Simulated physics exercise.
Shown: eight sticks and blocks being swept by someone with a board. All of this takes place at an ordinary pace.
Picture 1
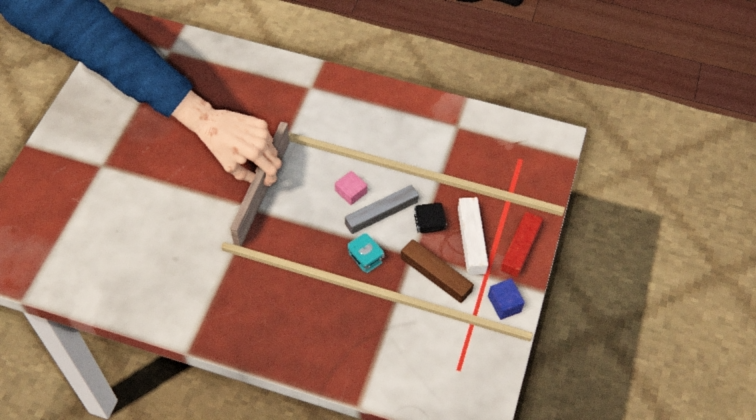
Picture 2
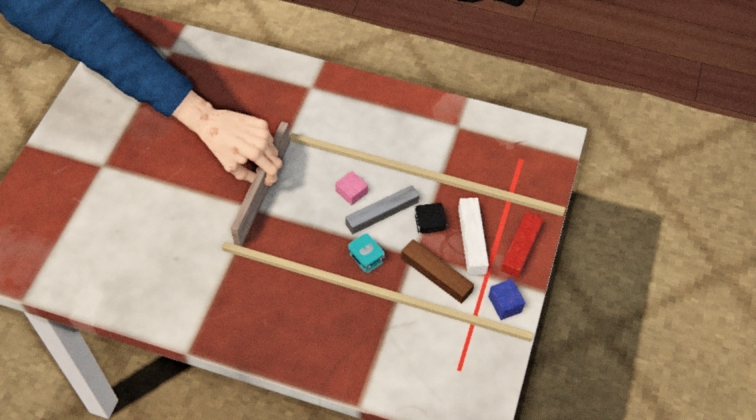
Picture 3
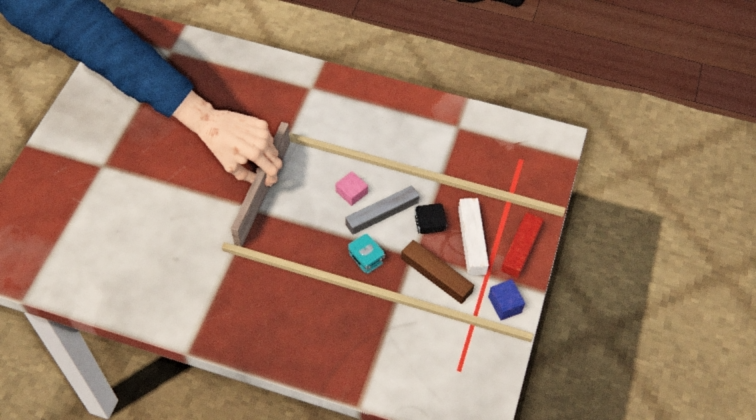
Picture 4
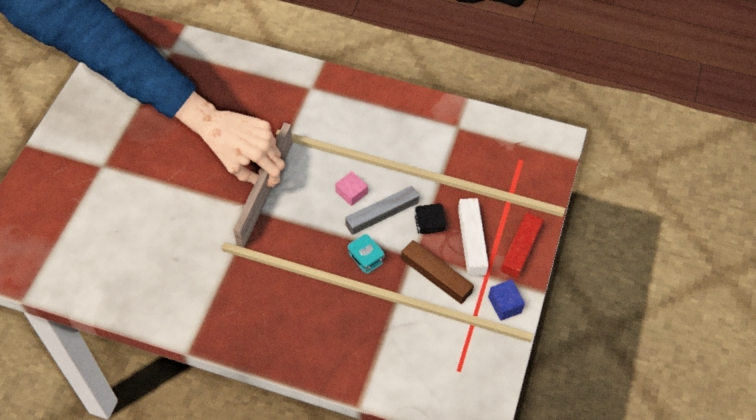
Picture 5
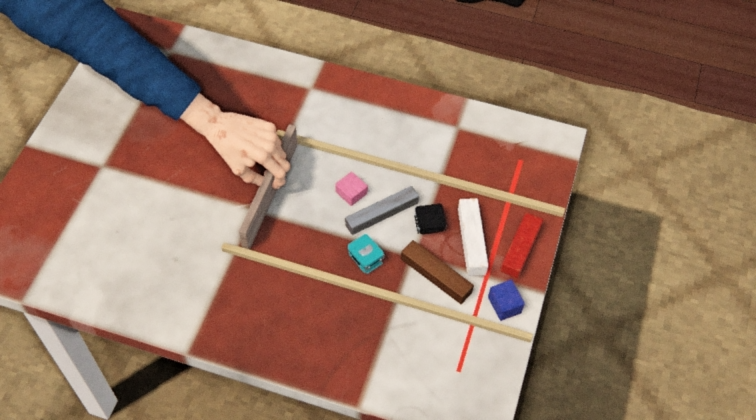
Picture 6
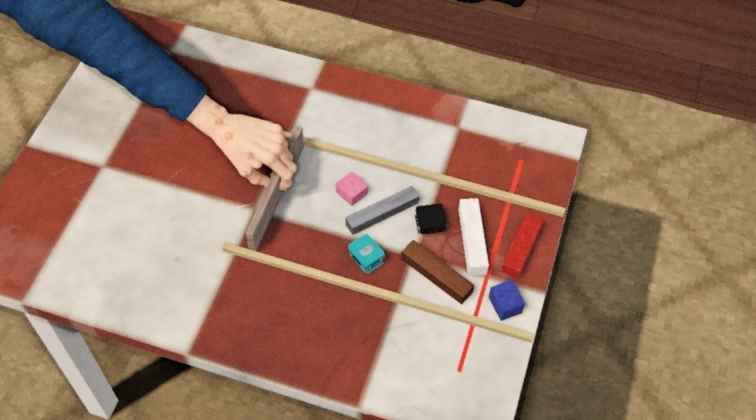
A hand in a blue sleeve holds a grey board upright on a red-and-white checkered table, seen from above at an angle over a patterned rug. Between two pale rods lie pink, teal, black and blue blocks and grey, brown, white and red sticks, near a thin red line at right. The hand slides the board slightly rightward, while the pieces and the view stay still.
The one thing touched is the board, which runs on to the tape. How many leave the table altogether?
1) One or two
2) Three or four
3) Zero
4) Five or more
2, three or four.
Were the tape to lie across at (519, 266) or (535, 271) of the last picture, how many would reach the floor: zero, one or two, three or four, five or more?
More than four; 5 or more.
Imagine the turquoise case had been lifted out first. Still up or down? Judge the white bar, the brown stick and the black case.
Outcome for the white bar: It drops; for the brown stick: It stays; for the black case: It stays.
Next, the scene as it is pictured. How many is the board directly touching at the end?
That would be 3 of them.
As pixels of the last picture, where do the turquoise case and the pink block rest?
Taking them in turn, first comes (500, 300), then (514, 227).
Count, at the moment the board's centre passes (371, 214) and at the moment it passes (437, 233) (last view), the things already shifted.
I get 4 at the one place and 8 at the other.
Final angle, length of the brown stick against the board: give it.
The angle is some 50°.
Early on, none off yet; red bar at rest near (523, 245); blue block at rest near (507, 300); white bar at rest near (473, 237).
A while later, none off yet; red bar at rest near (524, 245); blue block at rest near (507, 300); white bar travelled a little near (497, 244).
Finally, the number that fall off is three or four; lost, white bar, blue block and red bar.
